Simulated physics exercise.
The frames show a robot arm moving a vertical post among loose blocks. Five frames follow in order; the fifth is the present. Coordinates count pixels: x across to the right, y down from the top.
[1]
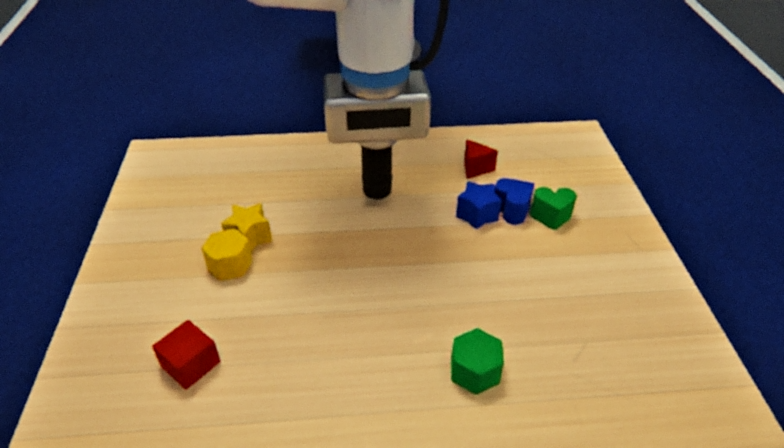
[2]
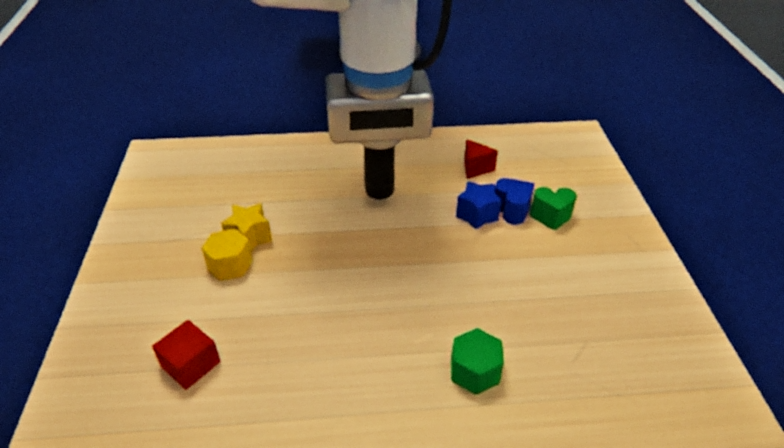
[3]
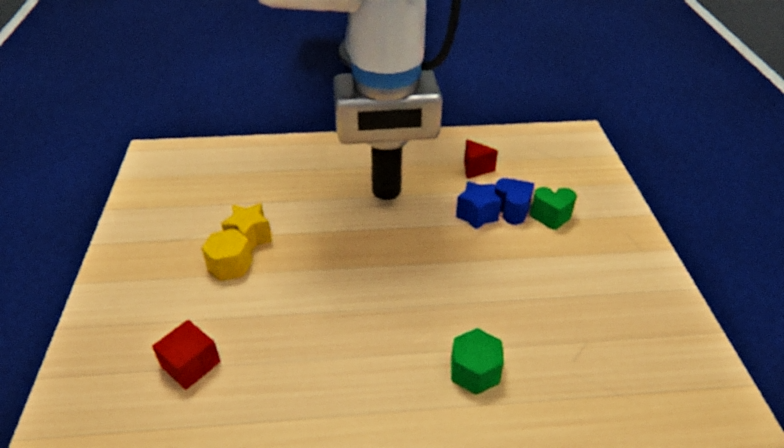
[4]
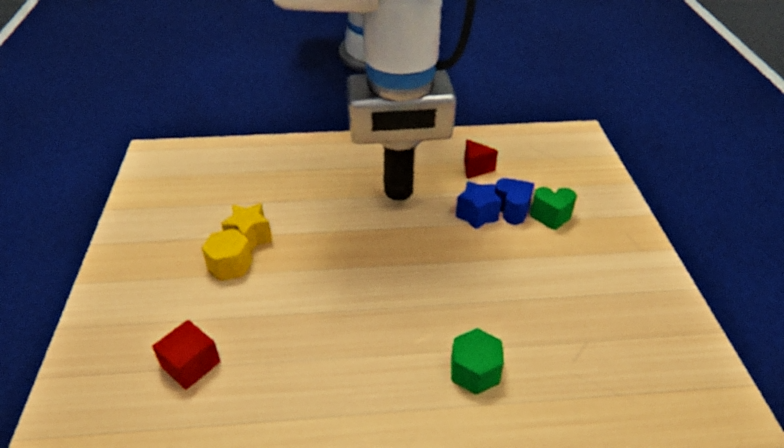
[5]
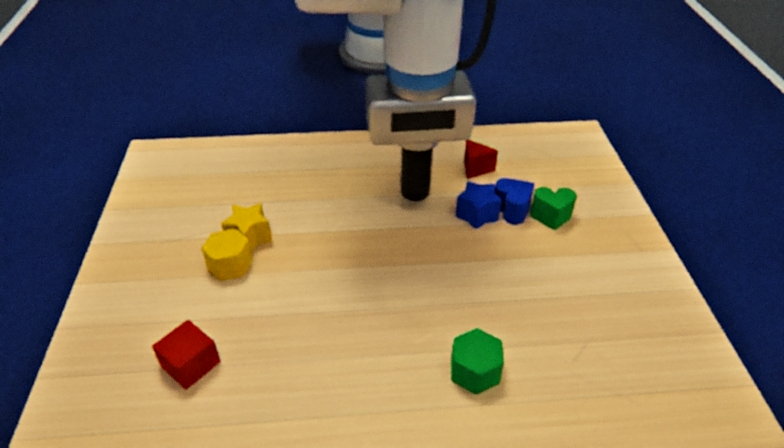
A robot arm holds a dark vertical post over a pale wooden board on a blue floor, seen from above at a fixed angle. Two yellow blocks and a red cube lie at left, a green hexagonal block at lower right, and red, blue and green blocks cluster at upper right. The arm slides the post rightward toward the blue star, while every block stays still.
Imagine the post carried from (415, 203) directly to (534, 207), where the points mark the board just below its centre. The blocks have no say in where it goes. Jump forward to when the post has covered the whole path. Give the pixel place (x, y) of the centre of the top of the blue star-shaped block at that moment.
Close to (570, 195).
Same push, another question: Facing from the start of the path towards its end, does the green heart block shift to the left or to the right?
Over to the right.
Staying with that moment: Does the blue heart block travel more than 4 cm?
Final answer: Yes.
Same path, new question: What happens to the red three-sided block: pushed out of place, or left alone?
It keeps its spot.
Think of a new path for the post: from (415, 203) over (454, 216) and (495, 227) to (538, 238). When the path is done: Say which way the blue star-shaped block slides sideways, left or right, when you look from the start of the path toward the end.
Pushed left.
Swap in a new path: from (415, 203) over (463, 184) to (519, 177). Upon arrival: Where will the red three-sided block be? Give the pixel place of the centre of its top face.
When the path ends, it will be at (493, 141).
The first path, step by step. One third of the way, post at (456, 194); blue star-shaped block at (486, 194); blue heart block at (521, 190); green heart block at (560, 196).
Two thirds of the way, post at (496, 195); blue star-shaped block at (528, 194); blue heart block at (561, 191); green heart block at (596, 205), turned 30° clockwise.
At the end, post at (536, 197); red three-sided block still; blue star-shaped block at (570, 195); blue heart block at (602, 191); green heart block at (624, 213), turned 100° clockwise.
